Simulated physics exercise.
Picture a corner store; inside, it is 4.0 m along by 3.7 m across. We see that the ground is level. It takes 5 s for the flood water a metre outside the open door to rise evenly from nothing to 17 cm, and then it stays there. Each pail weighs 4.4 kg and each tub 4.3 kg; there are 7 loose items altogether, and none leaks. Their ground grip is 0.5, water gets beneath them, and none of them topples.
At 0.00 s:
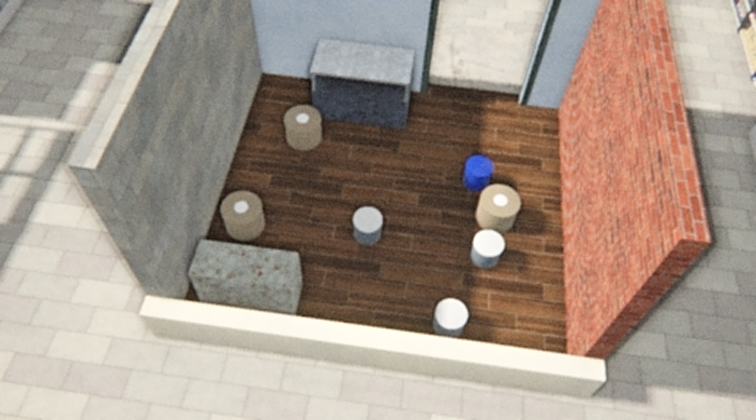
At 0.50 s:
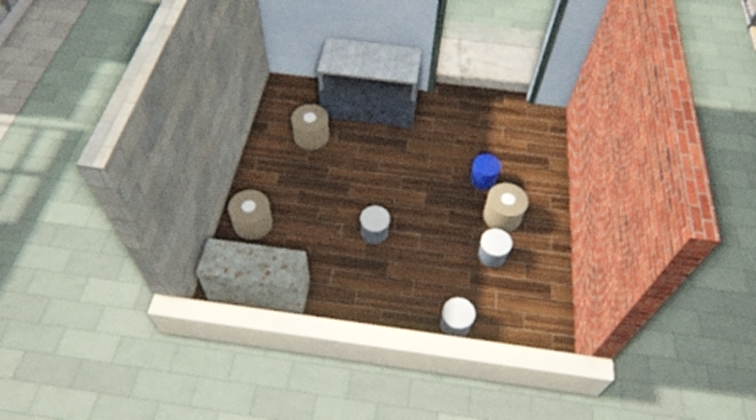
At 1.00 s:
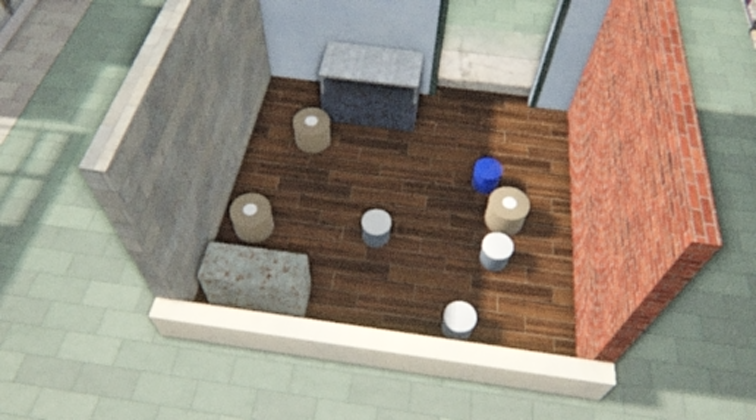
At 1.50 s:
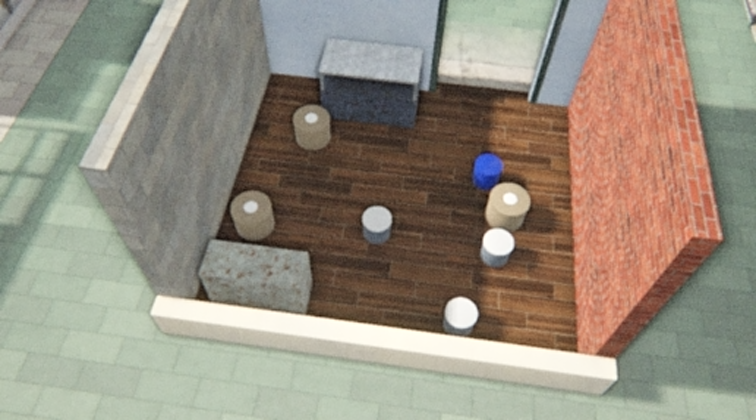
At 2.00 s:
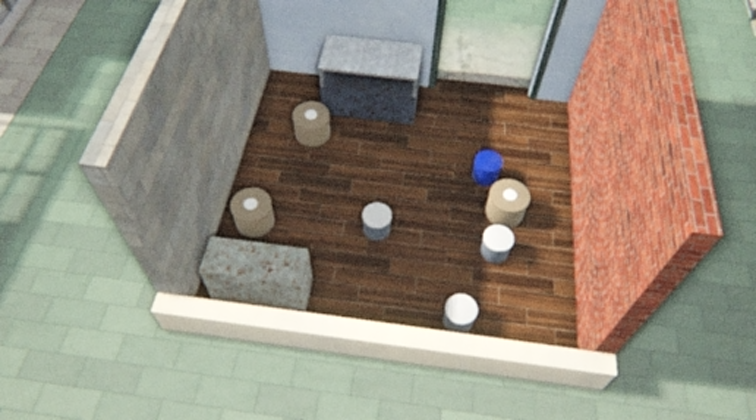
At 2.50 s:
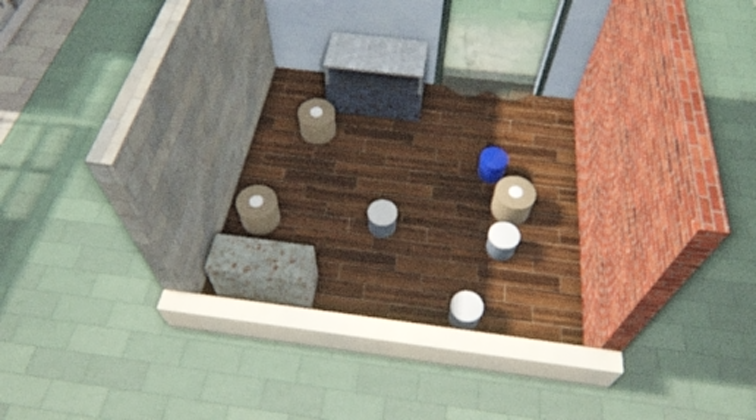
A small open-topped room with a brick wall on the right and a wood floor held a blue pail, pale drums and blocky furniture; the view shifted slightly, but nothing inside moved.
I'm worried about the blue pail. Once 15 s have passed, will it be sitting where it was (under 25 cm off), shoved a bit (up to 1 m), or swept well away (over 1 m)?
It will be swept well away.
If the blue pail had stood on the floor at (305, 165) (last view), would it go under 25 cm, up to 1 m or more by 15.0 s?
It moves a short way.
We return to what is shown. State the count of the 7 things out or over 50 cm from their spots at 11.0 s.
By then 6.
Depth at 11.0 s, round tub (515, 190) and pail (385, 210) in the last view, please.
Around 11 cm and 8 cm.
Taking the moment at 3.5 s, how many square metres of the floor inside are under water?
Roughly 1.0 m2 of it is wet.
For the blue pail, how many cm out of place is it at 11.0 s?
Some 250 cm from the start.
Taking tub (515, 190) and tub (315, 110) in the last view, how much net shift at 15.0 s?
They sit 200 cm and 120 cm away, in the order given.
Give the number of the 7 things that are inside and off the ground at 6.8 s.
1.
After 3.5 s the blue pail is near (494, 158), 0.0 m from its start, aground; 0 afloat.
After 6.8 s the blue pail is near (460, 232), 1.1 m from its start, aground; 1 afloat.
After 11.0 s the blue pail is near (323, 302), 2.7 m from its start, afloat; 6 afloat.
After 15.0 s the blue pail is near (322, 301), 2.7 m from its start, afloat; 7 afloat.
